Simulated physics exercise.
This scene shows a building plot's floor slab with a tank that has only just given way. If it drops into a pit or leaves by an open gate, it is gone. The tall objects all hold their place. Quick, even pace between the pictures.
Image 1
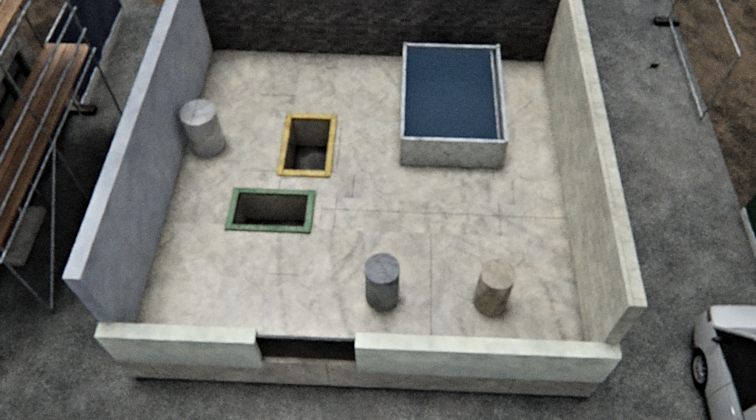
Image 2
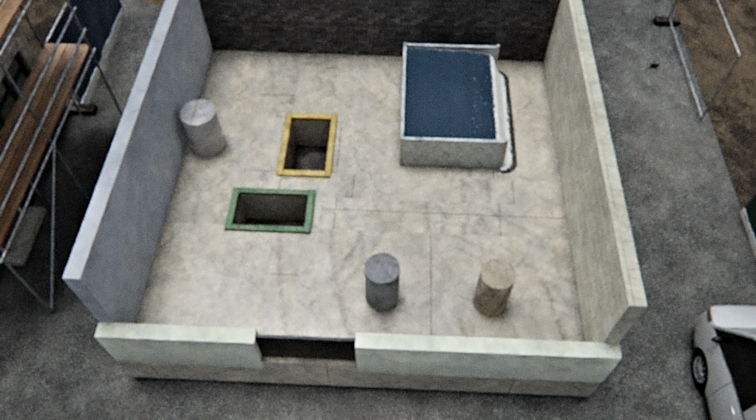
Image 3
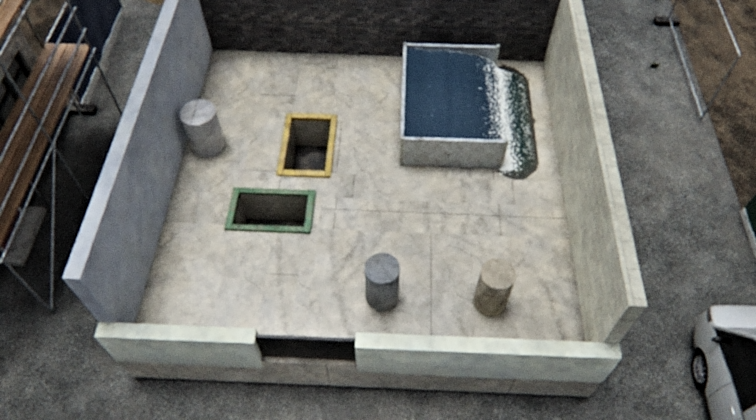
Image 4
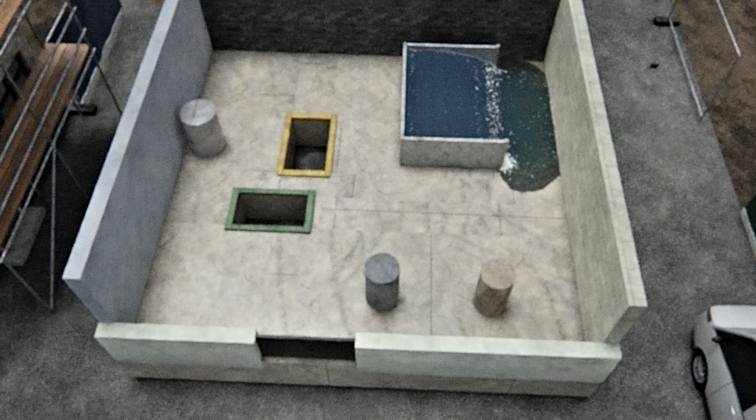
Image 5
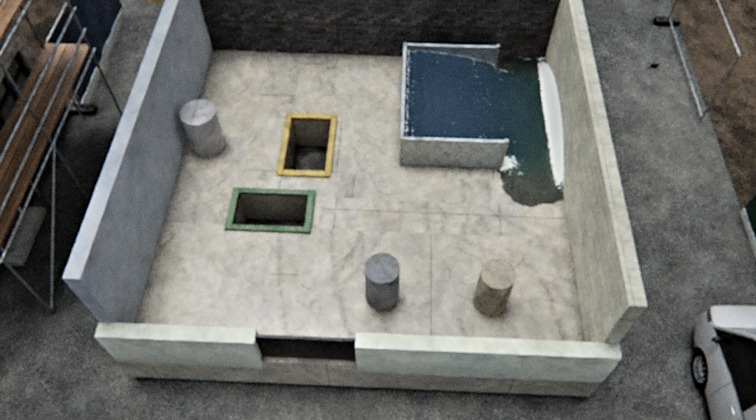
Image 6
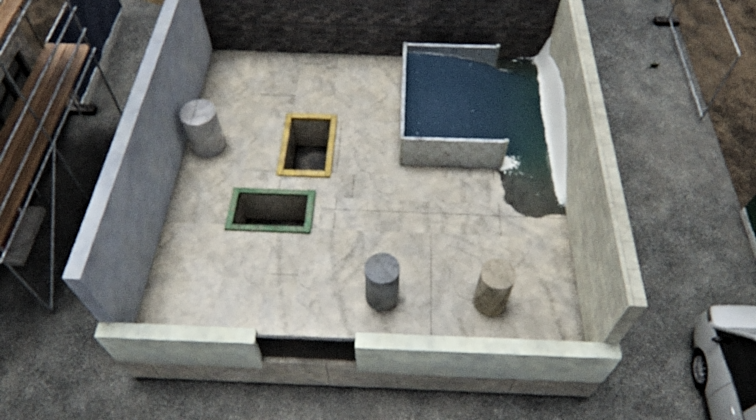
A walled concrete floor slab, seen from high above at an angle, holds an open tank of dark blue water at the upper right. Yellow-rimmed and green-rimmed rectangular openings lie left of centre, with three grey cylinders and a tan one standing around, and part of a white car outside at right. Water pours from the tank's right side, spreads to the right wall and creeps forward along it, while the camera stays still.
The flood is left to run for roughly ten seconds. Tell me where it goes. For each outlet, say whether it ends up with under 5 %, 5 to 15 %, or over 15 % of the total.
Outcome: Gate: Smaller than five per cent; yellow pit: Smaller than five per cent; green pit: Smaller than five per cent.
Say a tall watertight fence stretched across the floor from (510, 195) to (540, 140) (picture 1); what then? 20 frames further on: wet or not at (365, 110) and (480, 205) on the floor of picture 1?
Going one by one, you'd find the first left untouched and then the other inundated.
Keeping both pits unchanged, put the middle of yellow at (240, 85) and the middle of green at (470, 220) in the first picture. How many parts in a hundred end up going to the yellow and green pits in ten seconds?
Per cent, approx.: Yellow 6, green 6.
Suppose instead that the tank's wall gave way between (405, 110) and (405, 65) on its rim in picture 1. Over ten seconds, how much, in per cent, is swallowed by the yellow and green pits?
Out of every hundred parts, yellow takes 30 and green takes 6.
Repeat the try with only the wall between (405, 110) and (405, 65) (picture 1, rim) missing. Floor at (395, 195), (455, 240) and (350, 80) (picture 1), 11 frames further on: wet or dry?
Well, the first is missed by the spill, the next missed by the spill, the last hit by the spill.
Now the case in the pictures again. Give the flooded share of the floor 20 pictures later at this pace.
That should be about 50 %.
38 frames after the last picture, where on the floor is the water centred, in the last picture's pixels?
That comes out near (435, 172).
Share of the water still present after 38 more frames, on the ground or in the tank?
About 100 %.
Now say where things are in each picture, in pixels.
In the first picture, still water in the open tank at (452, 93).
In the second picture, the front is at (503, 171), out from the gap at (496, 111).
In the third picture, the front is at (519, 176), out from the gap at (496, 111).
In the fourth picture, water pours out at (496, 112) and has run to (533, 187).
In the fifth picture, water pours out at (496, 113) and has run to (559, 196).
In the sixth picture, the front is at (565, 212), out from the gap at (496, 113).
A moment on, water covers 15 % of the floor; the gate 0 %, the yellow pit 0 %, the green pit 0 %.
Next, water covers 25 % of the floor; the gate 0 %, the yellow pit 0 %, the green pit 0 %.
Then, water covers 50 % of the floor; the gate 0 %, the yellow pit 0 %, the green pit 0 %.
Later, water covers 80 % of the floor; the gate 0 %, the yellow pit 0 %, the green pit 0 %.
In the end, water covers 100 % of the floor; the gate 0 %, the yellow pit 1 %, the green pit 1 %.
